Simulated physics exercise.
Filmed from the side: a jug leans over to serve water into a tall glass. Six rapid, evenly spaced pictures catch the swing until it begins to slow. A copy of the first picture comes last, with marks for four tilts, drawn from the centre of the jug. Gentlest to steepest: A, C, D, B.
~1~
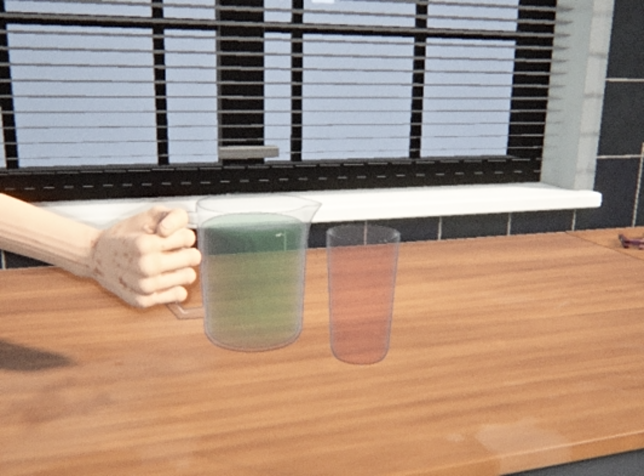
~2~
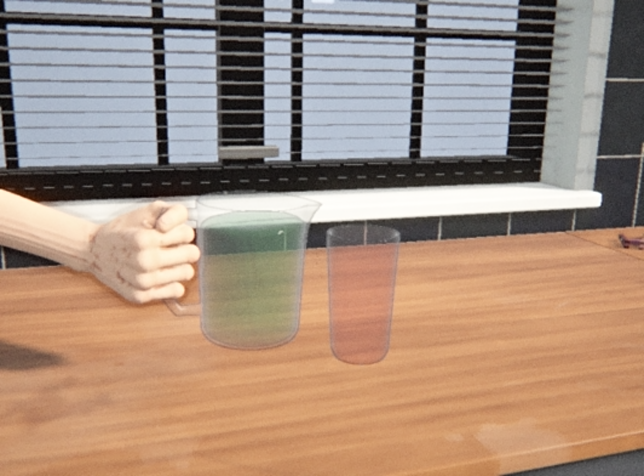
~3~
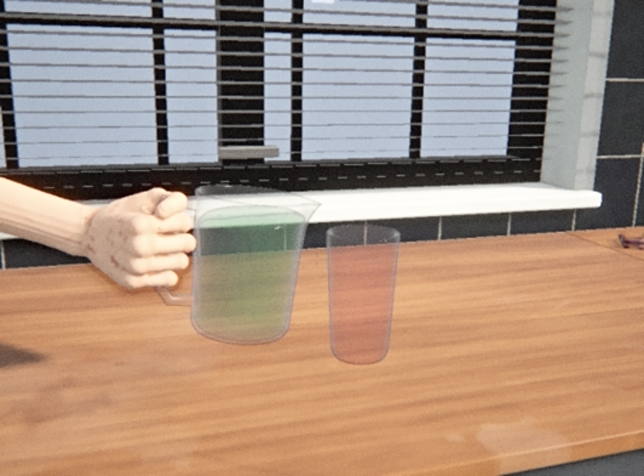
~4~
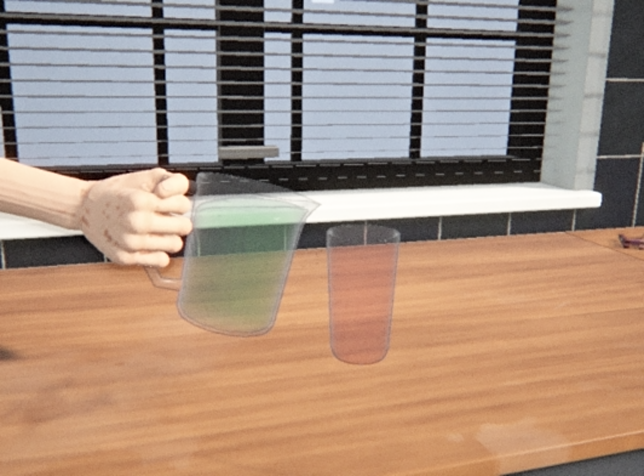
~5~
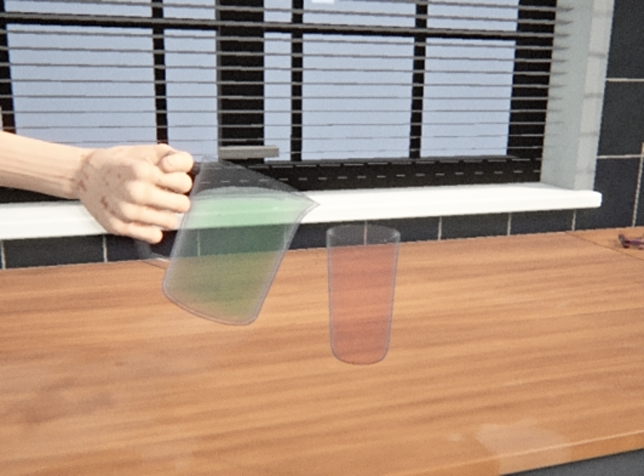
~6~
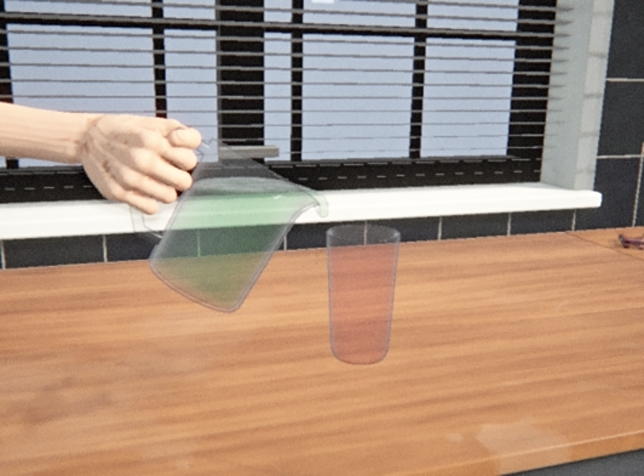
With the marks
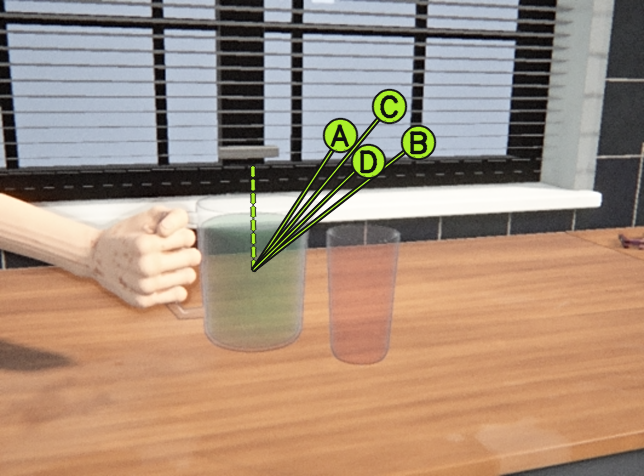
A hand lifts and tilts a clear jug of green liquid rightward beside a reddish glass.
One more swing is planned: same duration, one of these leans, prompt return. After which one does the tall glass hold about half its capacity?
Choose D.
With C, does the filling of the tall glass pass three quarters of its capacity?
No.
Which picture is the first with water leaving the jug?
In picture 6.
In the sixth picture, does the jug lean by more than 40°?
No, it does not.
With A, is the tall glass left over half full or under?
Under half.
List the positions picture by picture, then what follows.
In the first picture, upright, lip at (319, 203); rim of the tall glass round (363, 232); nothing has left yet.
In the second picture, upright, lip at (319, 203); nothing has left yet.
In the third picture, tipped about 6°, lip at (319, 203); nothing has left yet.
In the fourth picture, tipped about 13°, lip at (319, 203); nothing has left yet.
In the fifth picture, tipped about 22°, lip at (318, 203); nothing has left yet.
In the sixth picture, tipped about 31°, lip at (318, 202); water is over the lip, down to (323, 215).
On the marked copy, A at (331, 150); B at (404, 152); C at (378, 119); D at (354, 171).
If A is chosen, the tall glass ends with about 22 % of what it can hold.
If B is chosen, the tall glass ends with about 68 % of what it can hold.
If C is chosen, the tall glass ends with about 35 % of what it can hold.
If D is chosen, the tall glass ends with about 50 % of what it can hold.
